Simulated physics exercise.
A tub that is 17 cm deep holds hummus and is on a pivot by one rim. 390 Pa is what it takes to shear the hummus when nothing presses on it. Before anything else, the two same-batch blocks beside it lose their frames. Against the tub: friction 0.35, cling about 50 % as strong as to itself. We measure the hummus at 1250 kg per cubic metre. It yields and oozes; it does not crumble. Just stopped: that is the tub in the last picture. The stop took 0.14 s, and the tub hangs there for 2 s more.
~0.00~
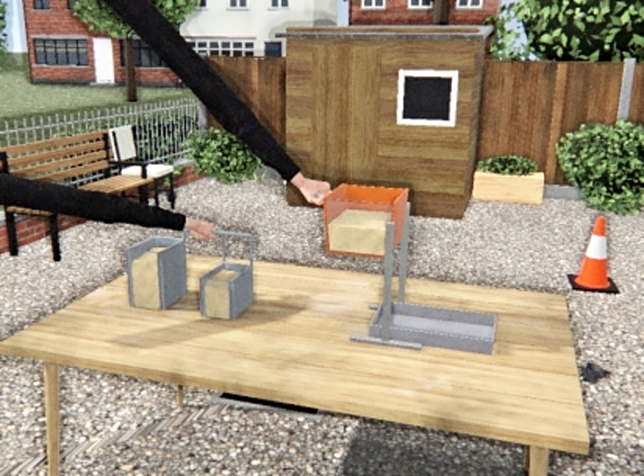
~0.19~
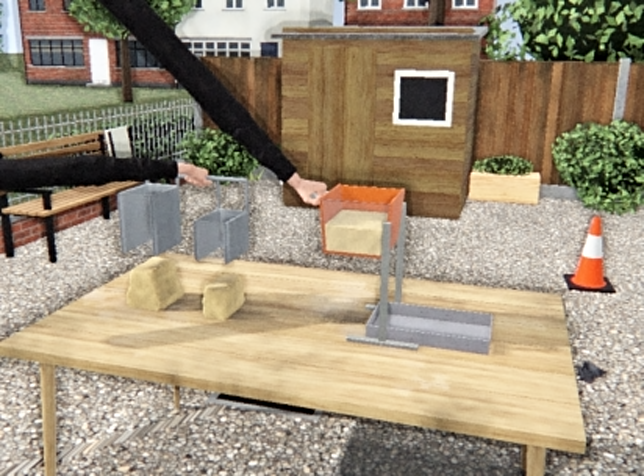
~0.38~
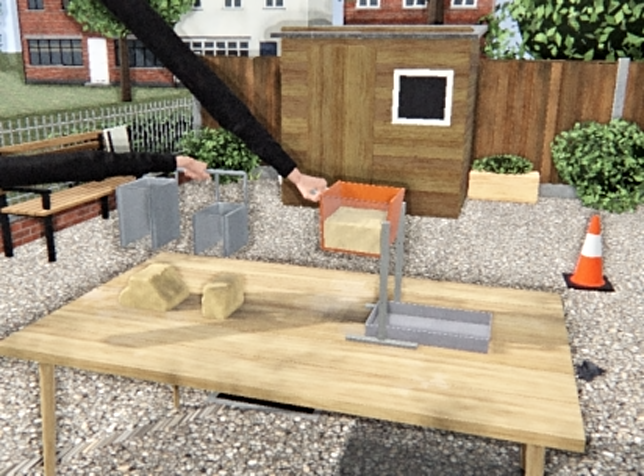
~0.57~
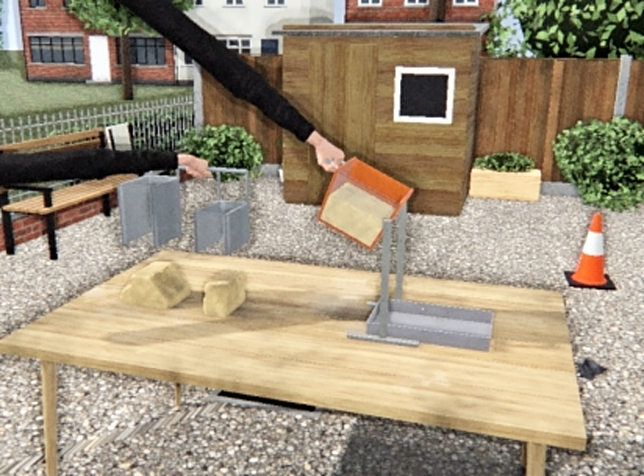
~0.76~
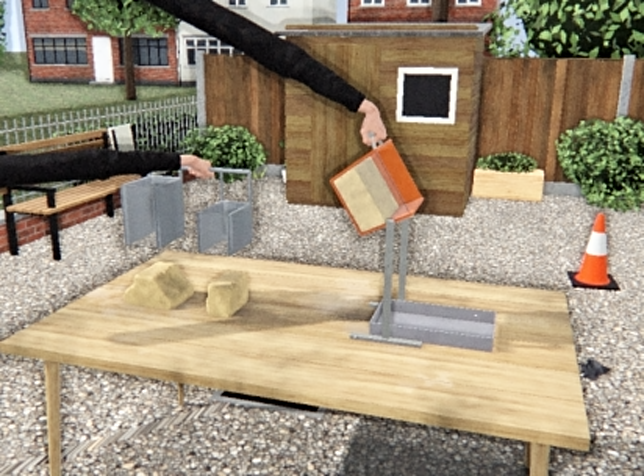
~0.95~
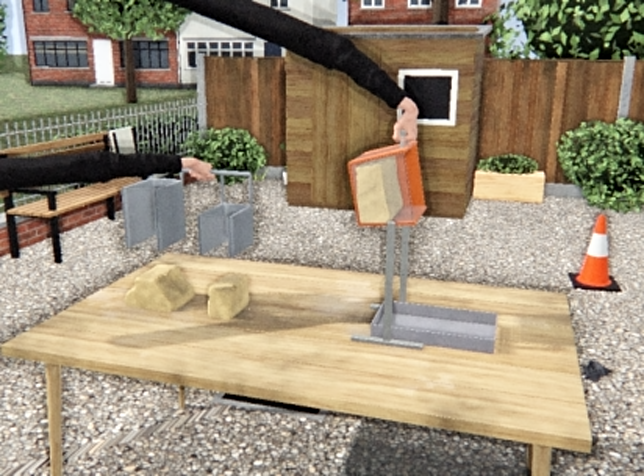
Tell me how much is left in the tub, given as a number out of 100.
It should be close to 100 out of 100.
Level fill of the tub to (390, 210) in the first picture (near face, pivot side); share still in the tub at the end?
I'd put it close to 55 in a hundred.
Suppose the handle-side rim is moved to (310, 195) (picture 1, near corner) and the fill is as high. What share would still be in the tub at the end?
Some 65 per cent, I reckon.
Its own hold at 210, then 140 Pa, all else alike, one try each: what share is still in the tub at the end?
70 in a hundred, followed by 60 in a hundred.
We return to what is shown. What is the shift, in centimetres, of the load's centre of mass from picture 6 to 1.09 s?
Roughly 3 cm.
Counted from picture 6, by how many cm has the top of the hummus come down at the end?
About 6 cm.
By 1.09 s, the tub is at 79 degrees and holds 100 %.
By 1.26 s, the tub is at 79 degrees and holds 100 %.
By 1.43 s, the tub is at 79 degrees and holds 100 %.
By 1.60 s, the tub is at 79 degrees and holds 100 %.
By 2.95 s, at the end, the tub is at 79 degrees and holds 100 %.
